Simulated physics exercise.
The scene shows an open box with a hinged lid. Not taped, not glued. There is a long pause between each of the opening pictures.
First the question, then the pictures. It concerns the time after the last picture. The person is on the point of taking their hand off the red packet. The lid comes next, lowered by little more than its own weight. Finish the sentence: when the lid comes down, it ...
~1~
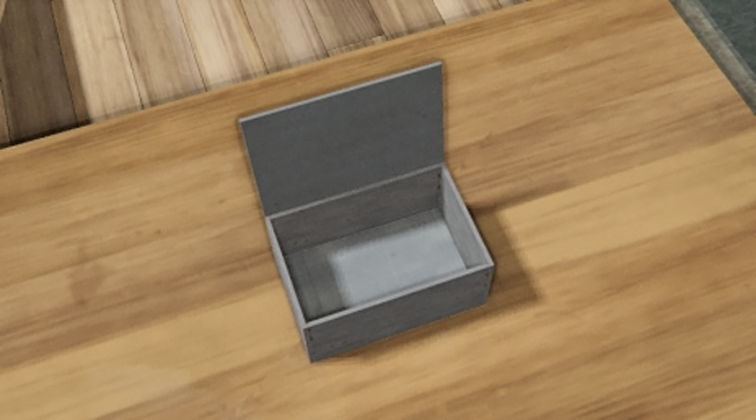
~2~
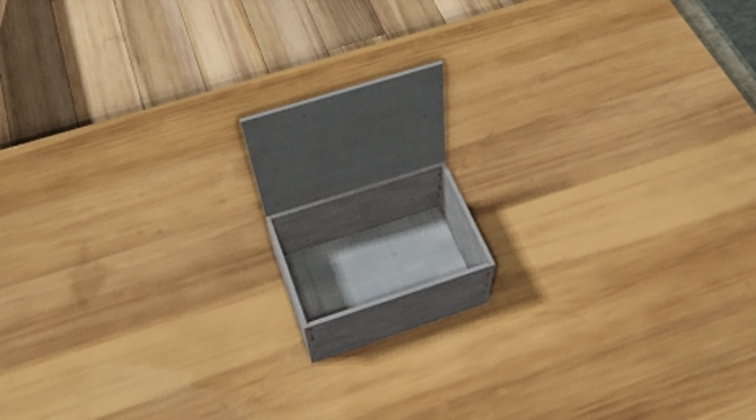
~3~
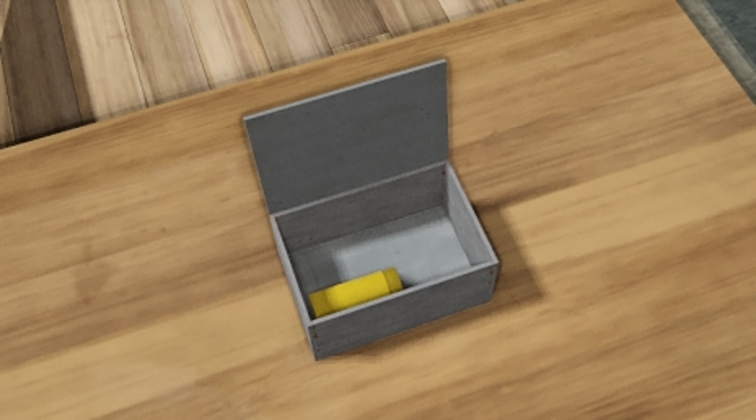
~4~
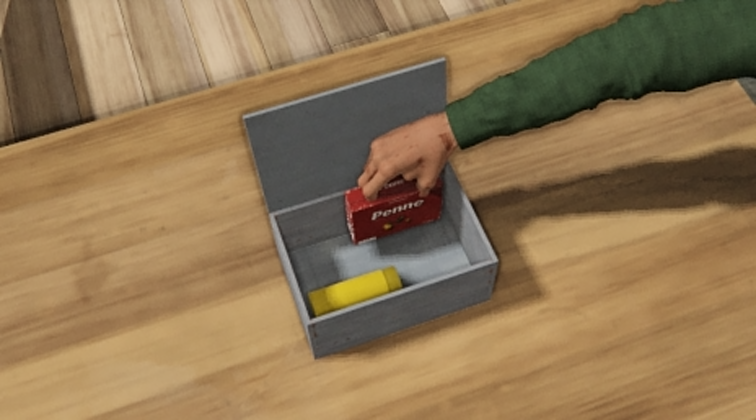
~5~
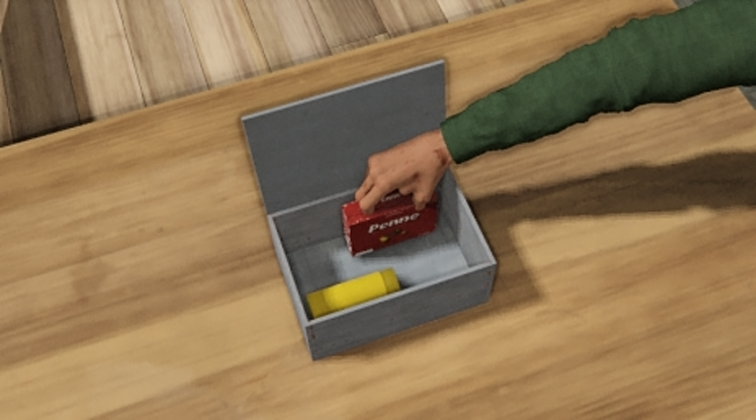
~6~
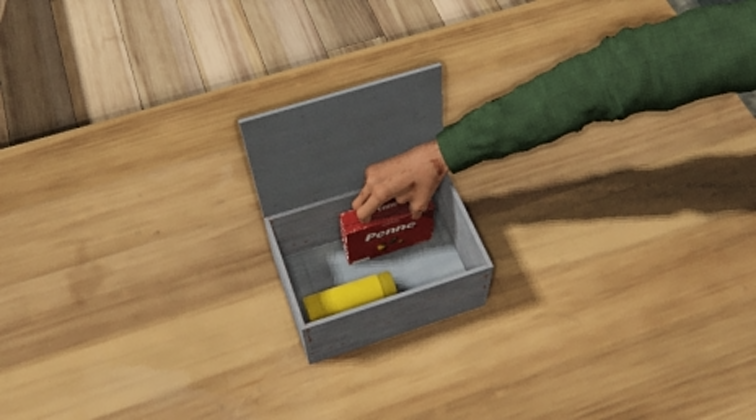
... shuts properly.
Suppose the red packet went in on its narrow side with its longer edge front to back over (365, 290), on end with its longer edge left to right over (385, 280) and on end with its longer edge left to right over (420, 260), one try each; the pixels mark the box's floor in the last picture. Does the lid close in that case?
Lid, try 1: Propped open; try 2: Fully down; try 3: Propped open.
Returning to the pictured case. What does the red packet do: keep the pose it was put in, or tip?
Result: It remains as it was set.
Then, 1.20 s after the last picture, lid starting down.
Then, 1.60 s after the last picture, lid 56° above the rim.
Then, 1.80 s after the last picture, lid 36° above the rim.
Then, 2.00 s after the last picture, lid 11° above the rim.
At rest, lid shut; both in place. Seen from the same camera at the end, red packet near (387, 227).
